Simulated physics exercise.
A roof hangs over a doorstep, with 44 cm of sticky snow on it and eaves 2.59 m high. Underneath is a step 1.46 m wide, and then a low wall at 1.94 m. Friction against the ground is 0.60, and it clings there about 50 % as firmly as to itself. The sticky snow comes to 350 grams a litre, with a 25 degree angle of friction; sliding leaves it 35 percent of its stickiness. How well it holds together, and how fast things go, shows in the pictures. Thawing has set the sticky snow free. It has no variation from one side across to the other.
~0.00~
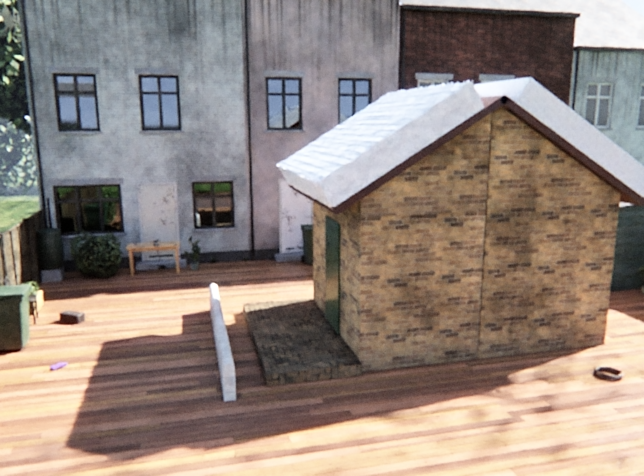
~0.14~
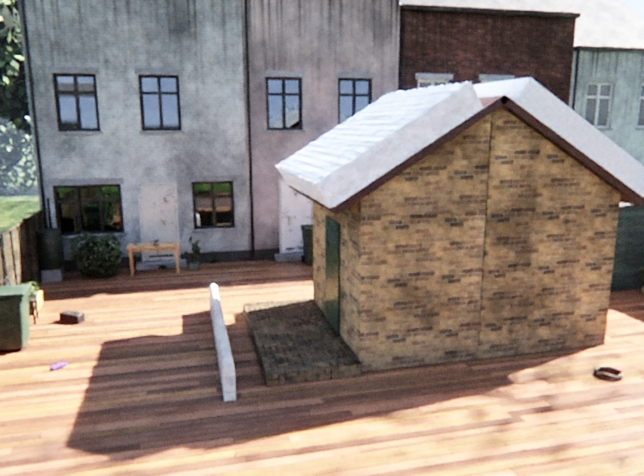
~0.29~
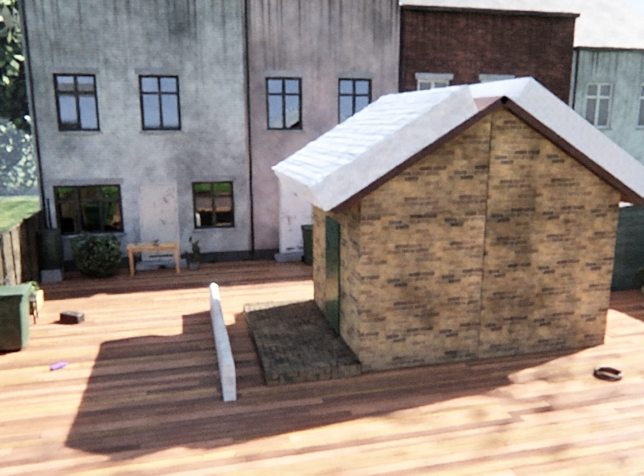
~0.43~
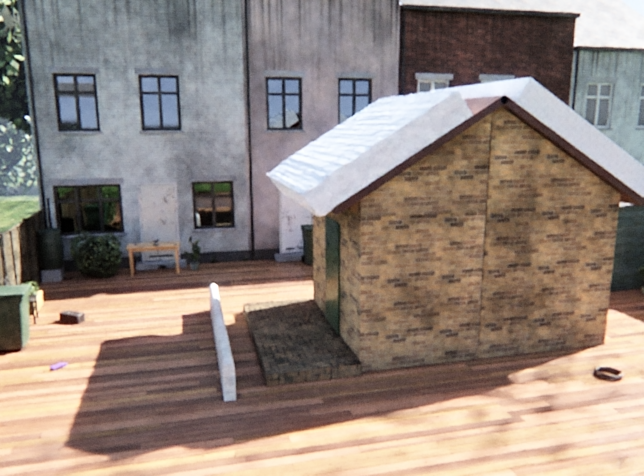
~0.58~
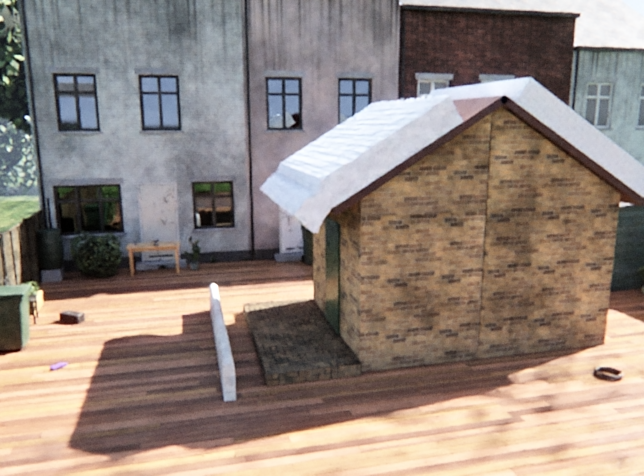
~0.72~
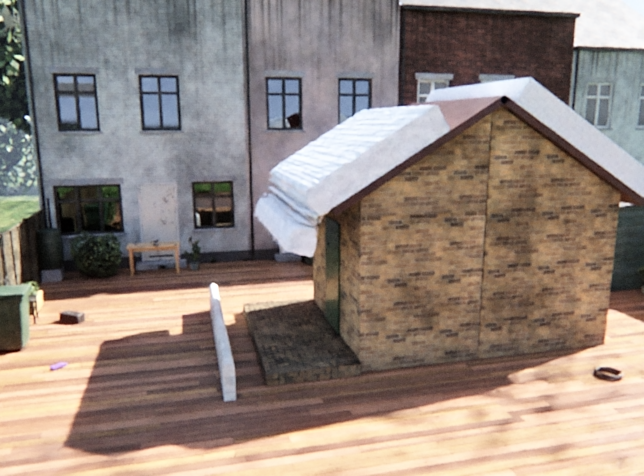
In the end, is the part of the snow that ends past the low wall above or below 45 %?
It ends up short of 45 %.
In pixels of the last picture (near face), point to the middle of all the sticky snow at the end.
It comes out near (219, 375), give or take.
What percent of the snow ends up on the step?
35 %, approx.
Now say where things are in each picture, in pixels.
Front end of the sticky snow at (319, 186), 5 % of it past the eaves, in one piece, in the first picture.
Front end of the sticky snow at (318, 187), its middle shifted 2.5 cm, 6 % of it past the eaves, in one piece, in the second picture.
Front end of the sticky snow at (313, 191), its middle shifted 10.0 cm, 8 % of it past the eaves, in one piece, in the third picture.
Front end of the sticky snow at (306, 198), its middle shifted 23 cm, 13 % of it past the eaves, in one piece, in the fourth picture.
Front end of the sticky snow at (296, 213), its middle shifted 41 cm, 19 % of it past the eaves, cracking, in the fifth picture.
Front end of the sticky snow at (287, 245), its middle shifted 65 cm, 27 % of it past the eaves, cracking, in the sixth picture.
By 1.13 s, 65 % is still on the roof and 0 % is past the low wall.
By 1.62 s, 9 % is still on the roof and 3 % is past the low wall.
By 2.11 s, none is still on the roof and 37 % is past the low wall.
By 2.60 s, none is still on the roof and 37 % is past the low wall.
By 3.20 s, at the end, none is still on the roof and 37 % is past the low wall.
